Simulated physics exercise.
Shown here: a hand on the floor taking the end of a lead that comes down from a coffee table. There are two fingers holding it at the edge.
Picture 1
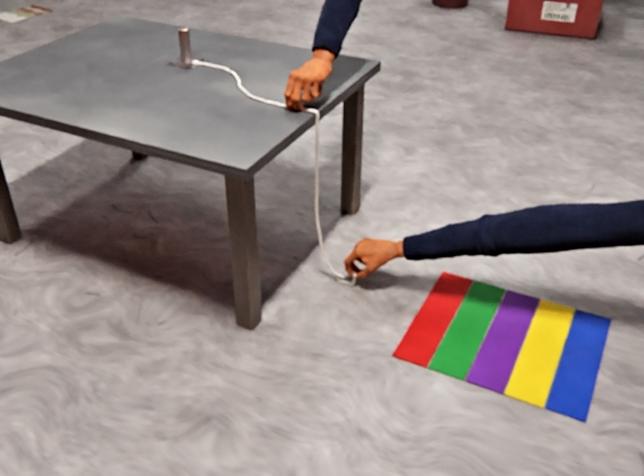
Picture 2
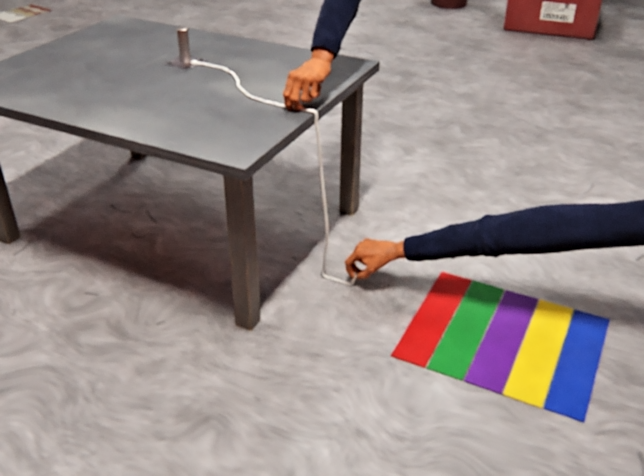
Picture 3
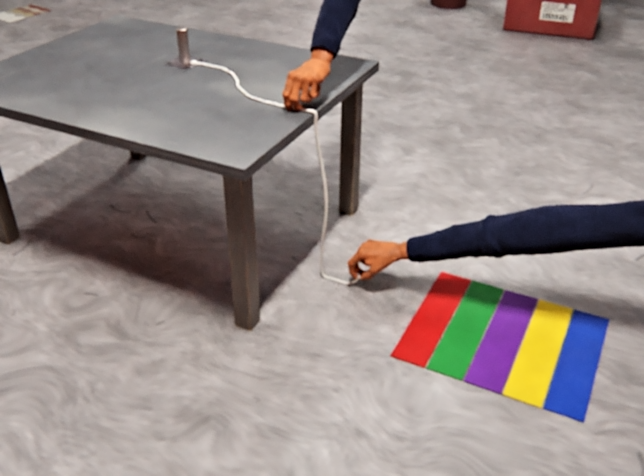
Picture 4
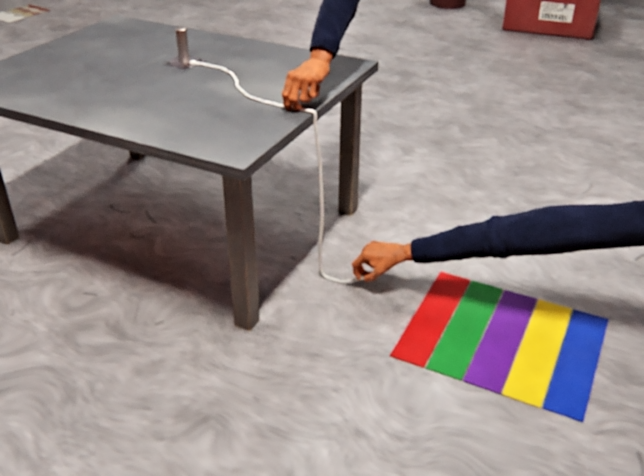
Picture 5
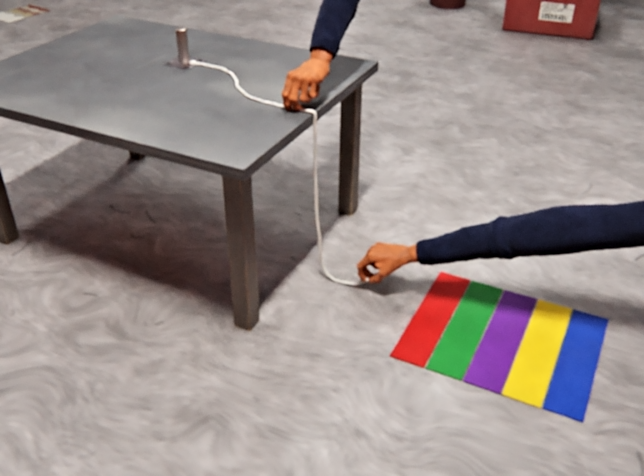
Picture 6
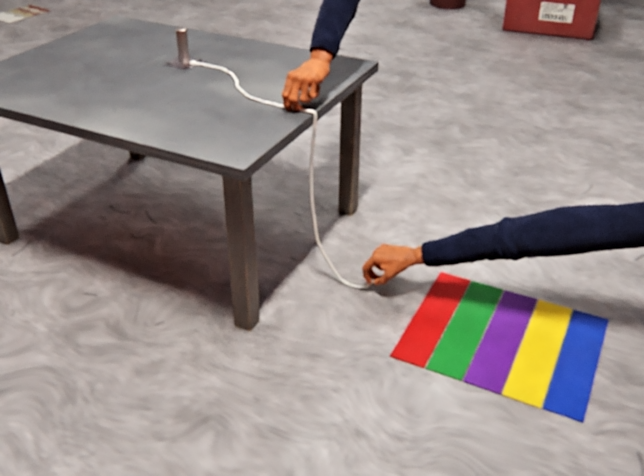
A hand on the floor drawing the end of a white cord slightly right, another hand holding it at the table edge.
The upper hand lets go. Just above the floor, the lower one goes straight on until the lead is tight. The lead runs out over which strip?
The green one.
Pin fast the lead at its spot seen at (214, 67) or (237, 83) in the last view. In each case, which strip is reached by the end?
Result, first place: Green; second place: Green.
Early on, end near (424, 297); over red.
Midway, end near (456, 307); over green.
At the end of the slack, end near (476, 313); over green. The green one.
